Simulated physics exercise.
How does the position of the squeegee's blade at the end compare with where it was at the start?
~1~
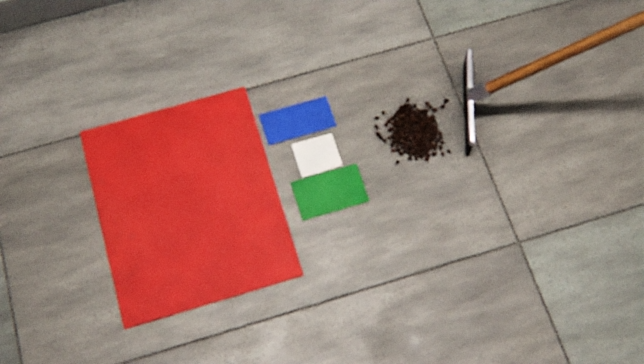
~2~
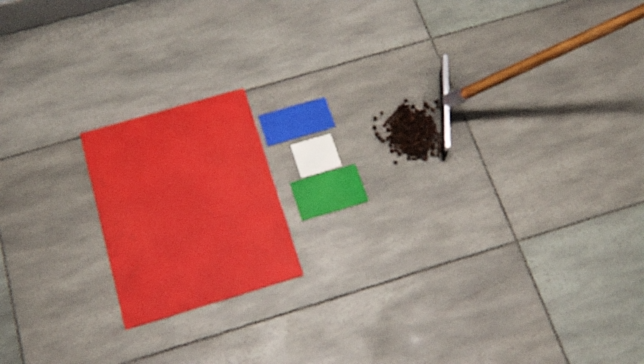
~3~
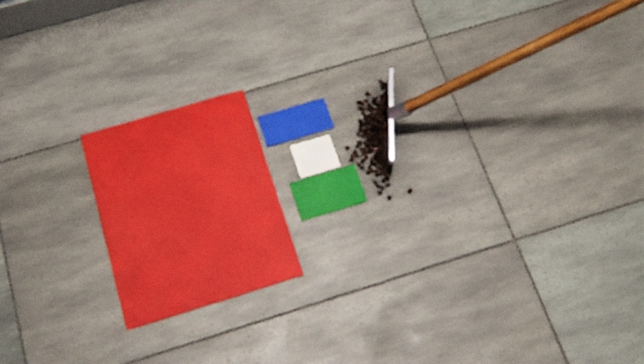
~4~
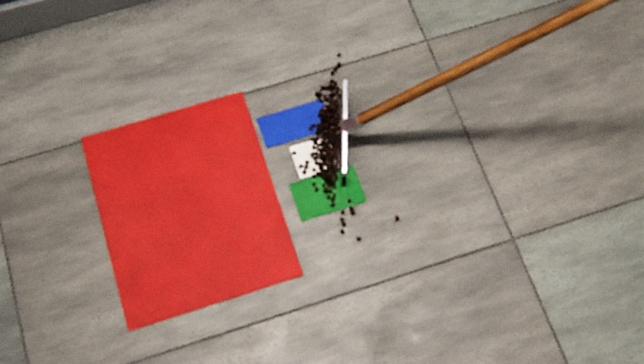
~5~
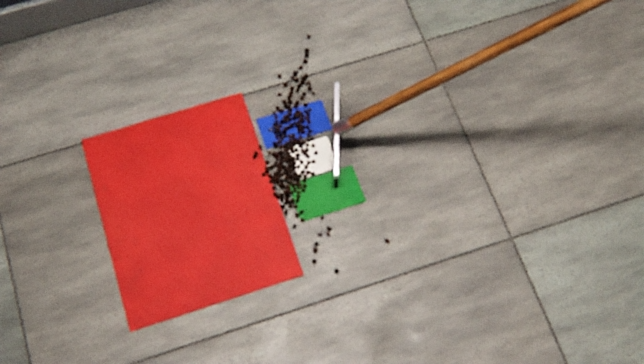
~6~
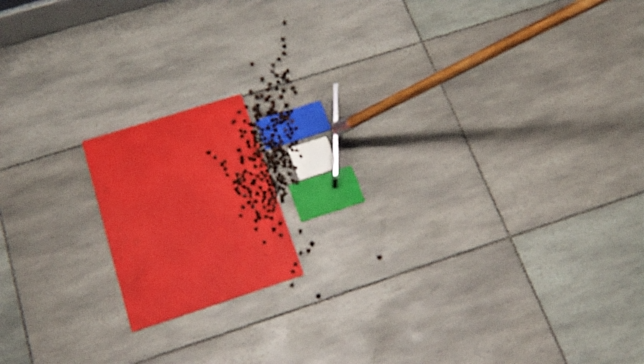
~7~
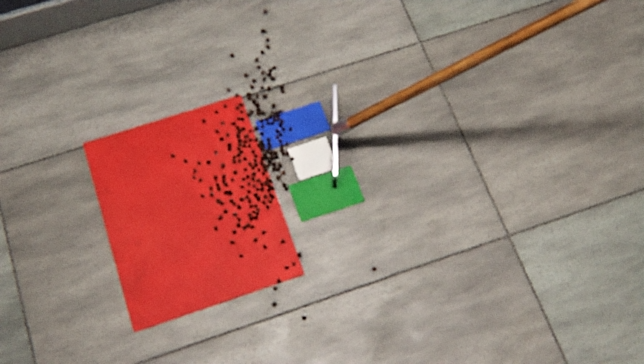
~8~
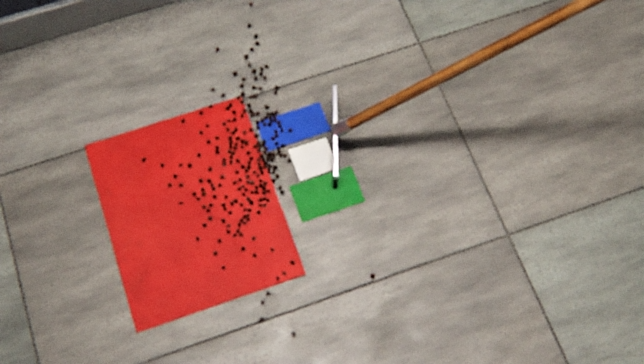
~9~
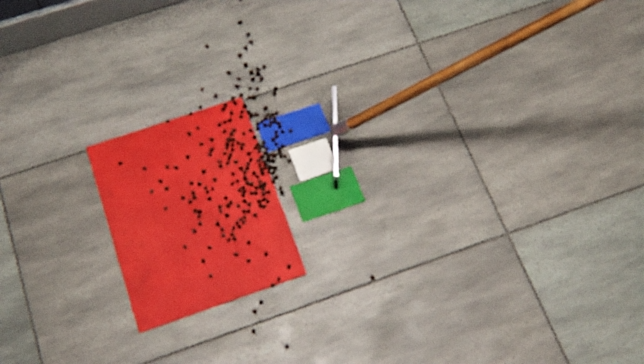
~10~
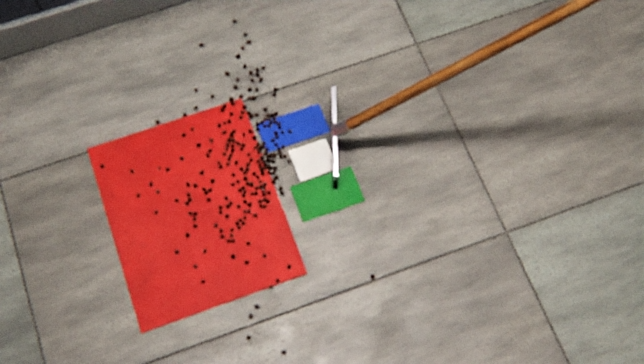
At the start the blade stands on bare floor to the right of the bean pile. By the end it is further left, resting across the right part of the small coloured sheets.
